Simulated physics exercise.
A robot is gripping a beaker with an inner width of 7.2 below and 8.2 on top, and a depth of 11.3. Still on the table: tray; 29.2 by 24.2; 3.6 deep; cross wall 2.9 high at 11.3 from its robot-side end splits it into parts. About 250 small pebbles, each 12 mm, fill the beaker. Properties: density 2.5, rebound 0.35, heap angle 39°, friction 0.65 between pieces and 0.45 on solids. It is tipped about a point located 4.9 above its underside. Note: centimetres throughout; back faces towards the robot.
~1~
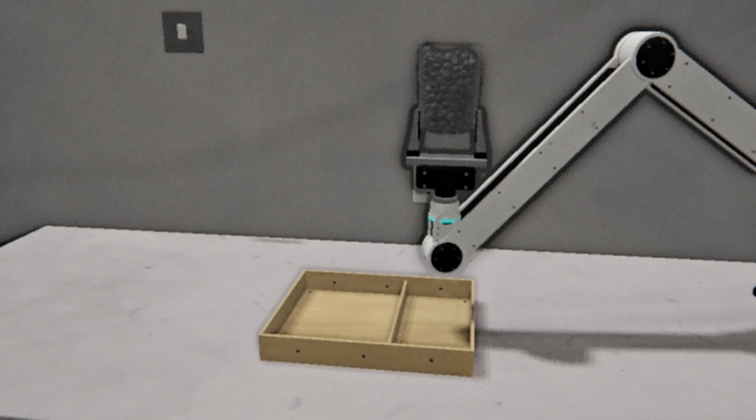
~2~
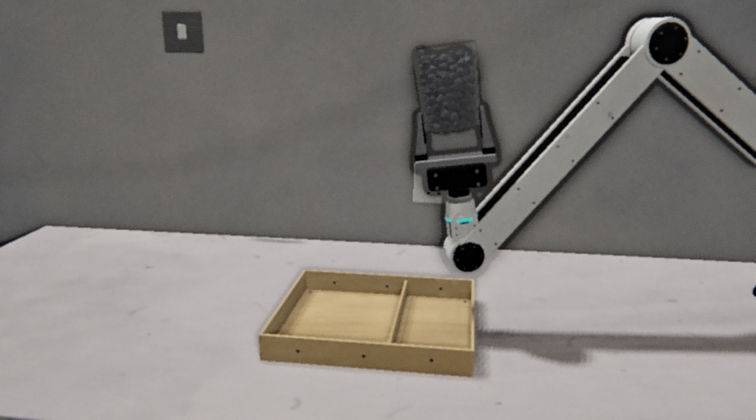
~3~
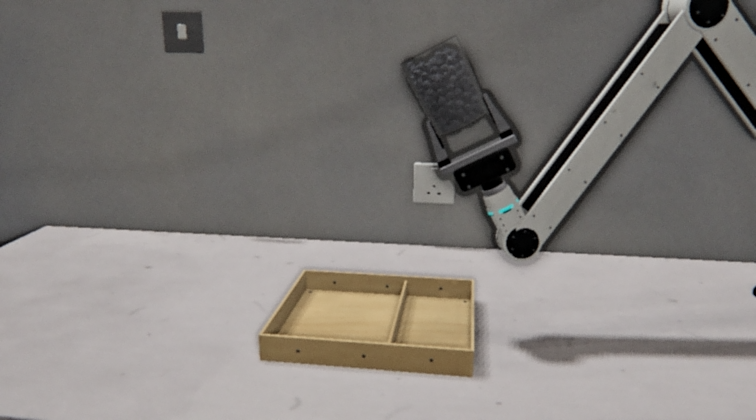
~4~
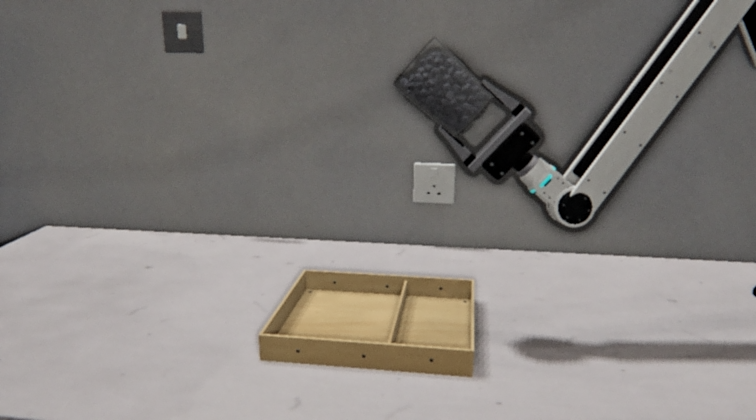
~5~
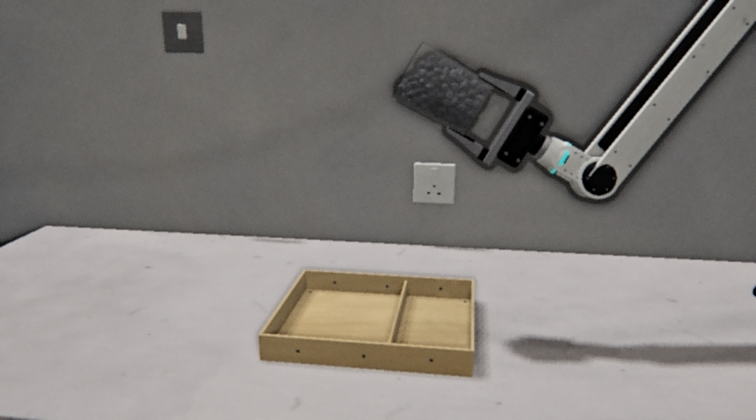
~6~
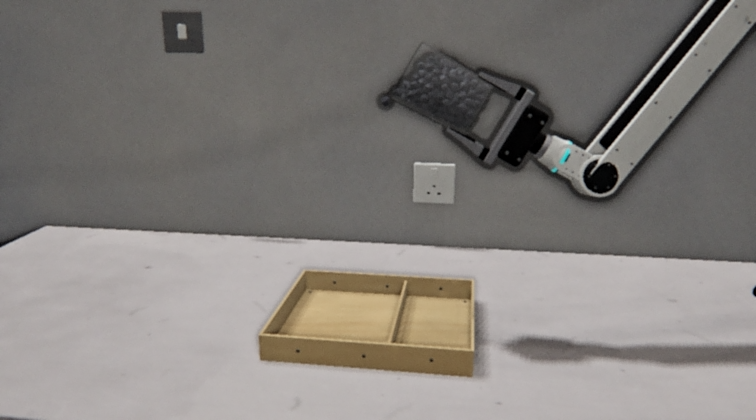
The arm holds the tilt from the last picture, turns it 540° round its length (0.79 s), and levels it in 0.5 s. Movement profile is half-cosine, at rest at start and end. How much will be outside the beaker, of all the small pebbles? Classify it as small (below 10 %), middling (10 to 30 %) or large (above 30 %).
Classified as small.
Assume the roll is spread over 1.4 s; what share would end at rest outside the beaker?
It would come to around 5 percent.
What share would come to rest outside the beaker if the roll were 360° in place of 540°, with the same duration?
Then about 0 per cent.
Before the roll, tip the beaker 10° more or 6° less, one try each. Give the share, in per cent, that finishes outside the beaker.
Around 5 percent on the first try, 0 percent on the second.
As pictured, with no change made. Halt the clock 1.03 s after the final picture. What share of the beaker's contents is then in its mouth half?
Near 50 per cent lies in the mouth half.
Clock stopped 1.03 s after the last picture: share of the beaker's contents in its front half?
About 50 per cent.
Then, 0.52 s after the last picture, tipped 62°, highest piece 42 above the table; 251 in the beaker, 1 in the far-side part.
Then, 1.03 s after the last picture, tipped 33°, highest piece 42 above the table; 250 in the beaker, 1 in the far-side part, 1 in flight or on a rim.
Then, 1.49 s after the last picture, upright, highest piece 43 above the table; 250 in the beaker, 2 in the far-side part.
Then, 2.19 s after the last picture, upright, highest piece 43 above the table; 250 in the beaker, 2 in the far-side part.
Final count, 250 in the beaker, 2 in the far-side part. That is 1 % outside the beaker.
